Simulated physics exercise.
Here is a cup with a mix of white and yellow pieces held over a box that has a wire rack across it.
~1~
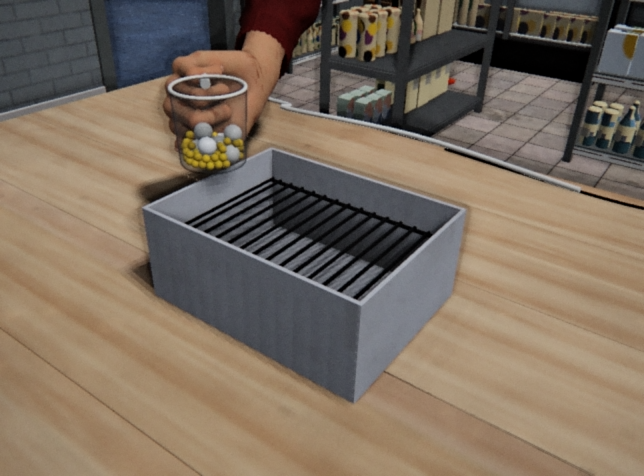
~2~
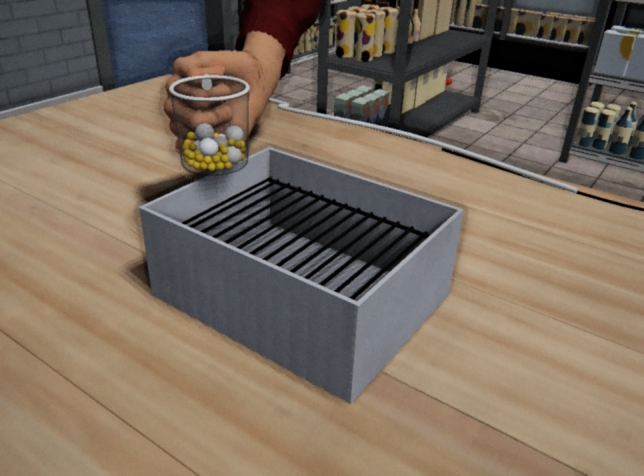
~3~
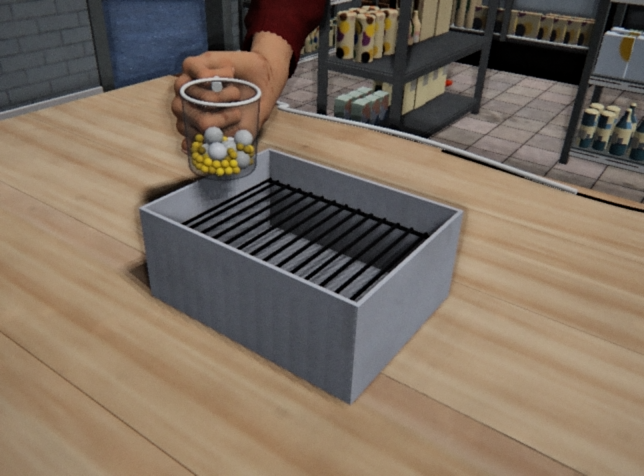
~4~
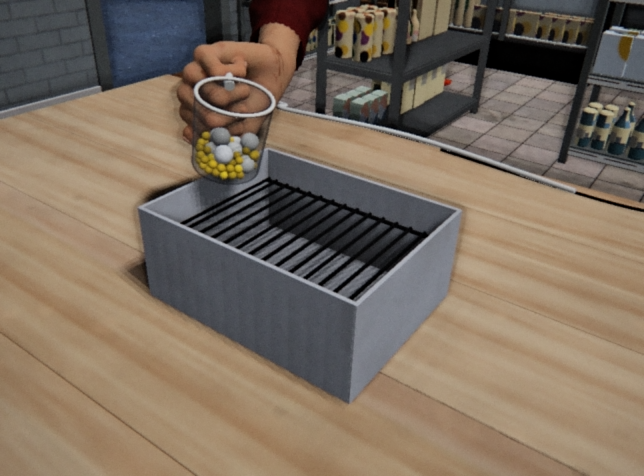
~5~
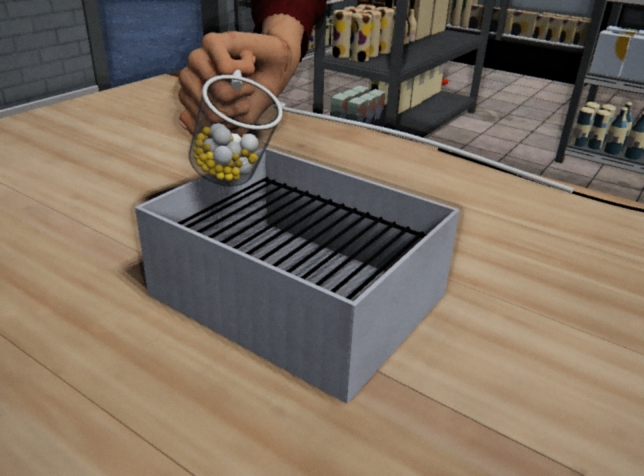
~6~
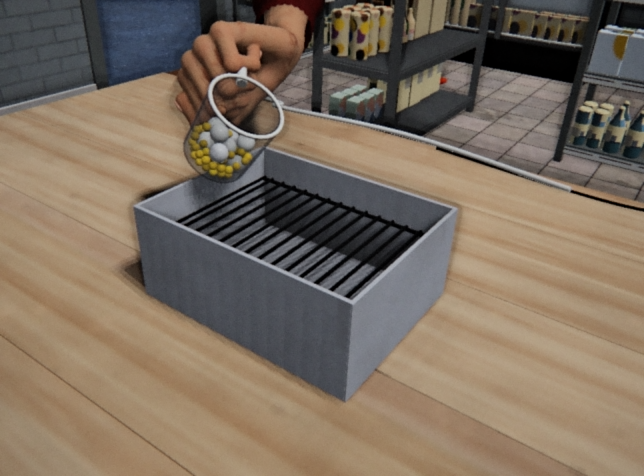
We see a hand holding a clear cup of white and yellow balls above the far left side of a gray box with a black rack inside, shifting slightly right and gradually tilting the cup toward the box.
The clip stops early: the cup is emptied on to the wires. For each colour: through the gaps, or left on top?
Here the white bits rest on the wires, and the yellow bits fall between the wires.
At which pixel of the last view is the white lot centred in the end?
At about (288, 225).
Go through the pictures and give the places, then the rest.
The first picture shows cup at (211, 125), upright; rack at (384, 273), 16 wires across; white marbles at (218, 145), wider than the gaps; yellow wooden balls at (216, 158), narrower than the gaps.
The second picture shows cup at (213, 126), upright; yellow ones at (217, 159).
The third picture shows cup at (222, 130), tipped 3°; white ones at (228, 150).
The fourth picture shows cup at (230, 132), tipped 13°; yellow ones at (229, 165).
The fifth picture shows cup at (232, 133), tipped 25°; white ones at (232, 151).
The sixth picture shows cup at (231, 132), tipped 36°; rack at (376, 272); white ones at (227, 147); yellow ones at (220, 159).
Then, 0.31 s past the last view, white ones, all in the cup; yellow ones, all in the cup.
Then, 0.70 s past the last view, white ones, all in the cup; yellow ones, all in the cup.
Then, 1.12 s past the last view, white ones, a small part in the cup, most on or over the wires; yellow ones, about half in the cup, about half on or over the wires, a small part under the rack.
Finally, white ones, all on the wires, none under the rack; yellow ones, all under the rack.
